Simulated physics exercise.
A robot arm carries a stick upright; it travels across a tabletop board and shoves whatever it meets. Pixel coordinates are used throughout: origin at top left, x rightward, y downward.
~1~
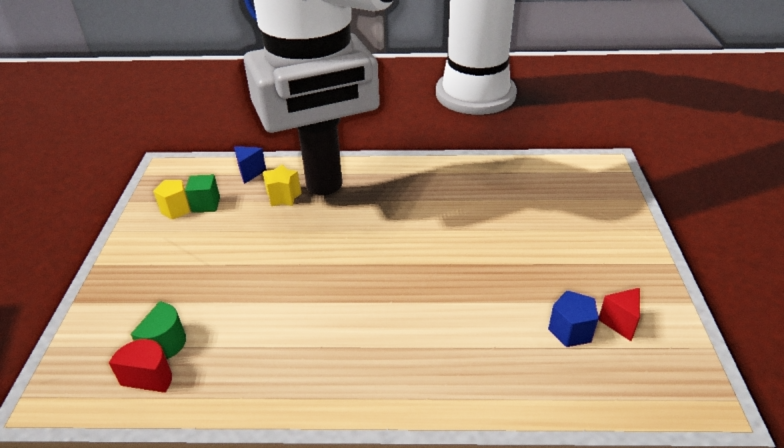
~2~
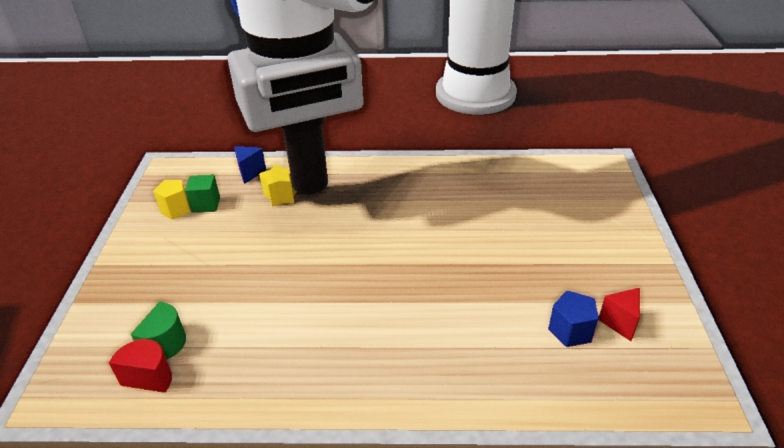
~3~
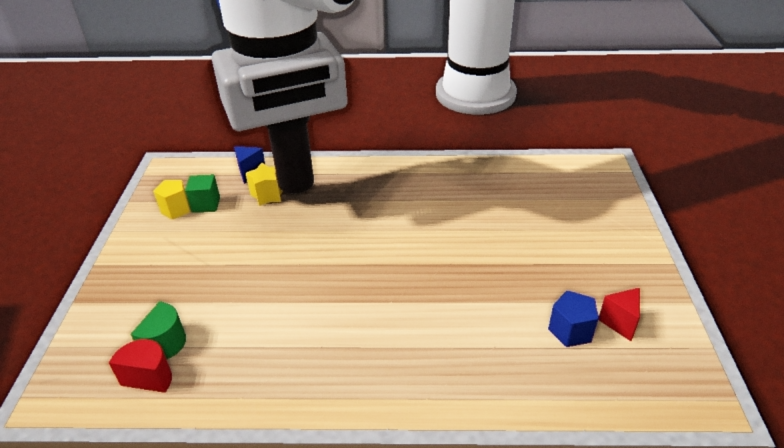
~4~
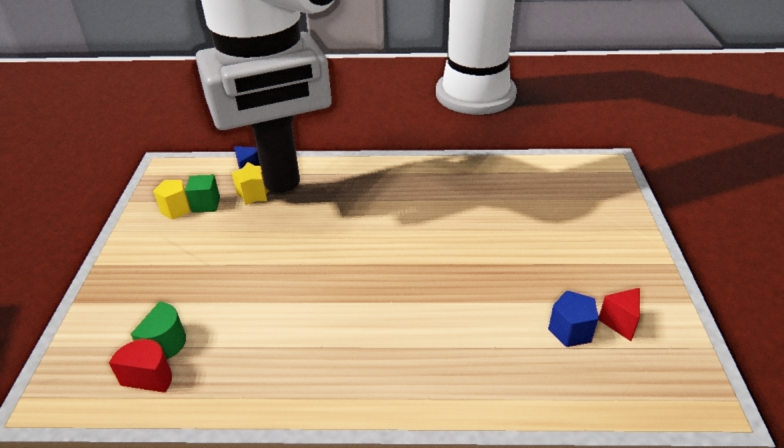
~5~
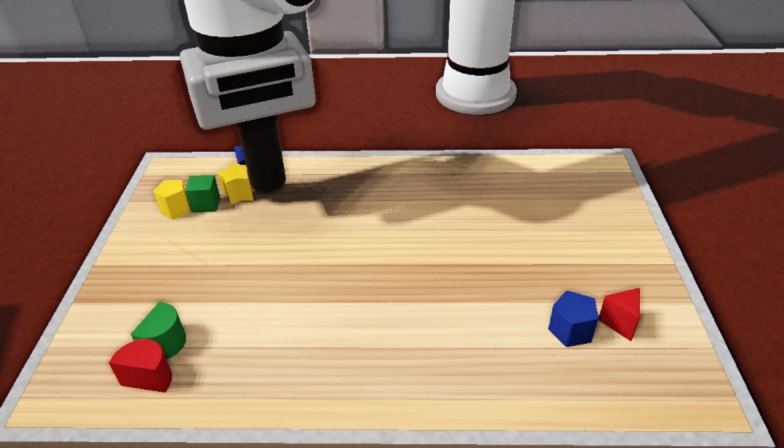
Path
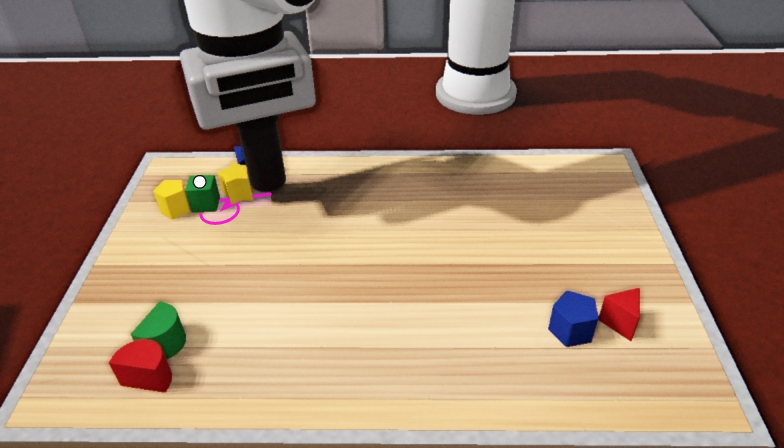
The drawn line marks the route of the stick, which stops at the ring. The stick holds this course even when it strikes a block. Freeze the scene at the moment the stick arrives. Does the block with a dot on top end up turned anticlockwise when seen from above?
Final answer: Yes.
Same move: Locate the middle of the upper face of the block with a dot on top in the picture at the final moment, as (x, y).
Close to (165, 184).
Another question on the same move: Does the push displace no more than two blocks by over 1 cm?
Answer: No.
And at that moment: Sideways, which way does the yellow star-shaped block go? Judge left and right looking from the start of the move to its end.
It goes toward the right-hand side.
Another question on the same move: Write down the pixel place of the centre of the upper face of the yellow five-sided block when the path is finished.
At (139, 193).
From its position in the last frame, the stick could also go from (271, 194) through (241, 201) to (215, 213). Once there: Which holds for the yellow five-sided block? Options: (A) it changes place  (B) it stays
Option A.
Path on the board, from (271, 194) over (251, 197) and (233, 201) to (220, 211); the dot is on the green square piece.
What follows on the original path. Halfway along, stick at (239, 187); yellow five-sided block at (154, 190); green square piece at (180, 184), turned 20° anticlockwise; yellow star-shaped block at (207, 172).
At the end, stick at (217, 200); yellow five-sided block at (139, 193), turned 15° anticlockwise; green square piece at (165, 184), turned 30° anticlockwise; yellow star-shaped block at (196, 174), turned 35° clockwise; blue triangle in place.
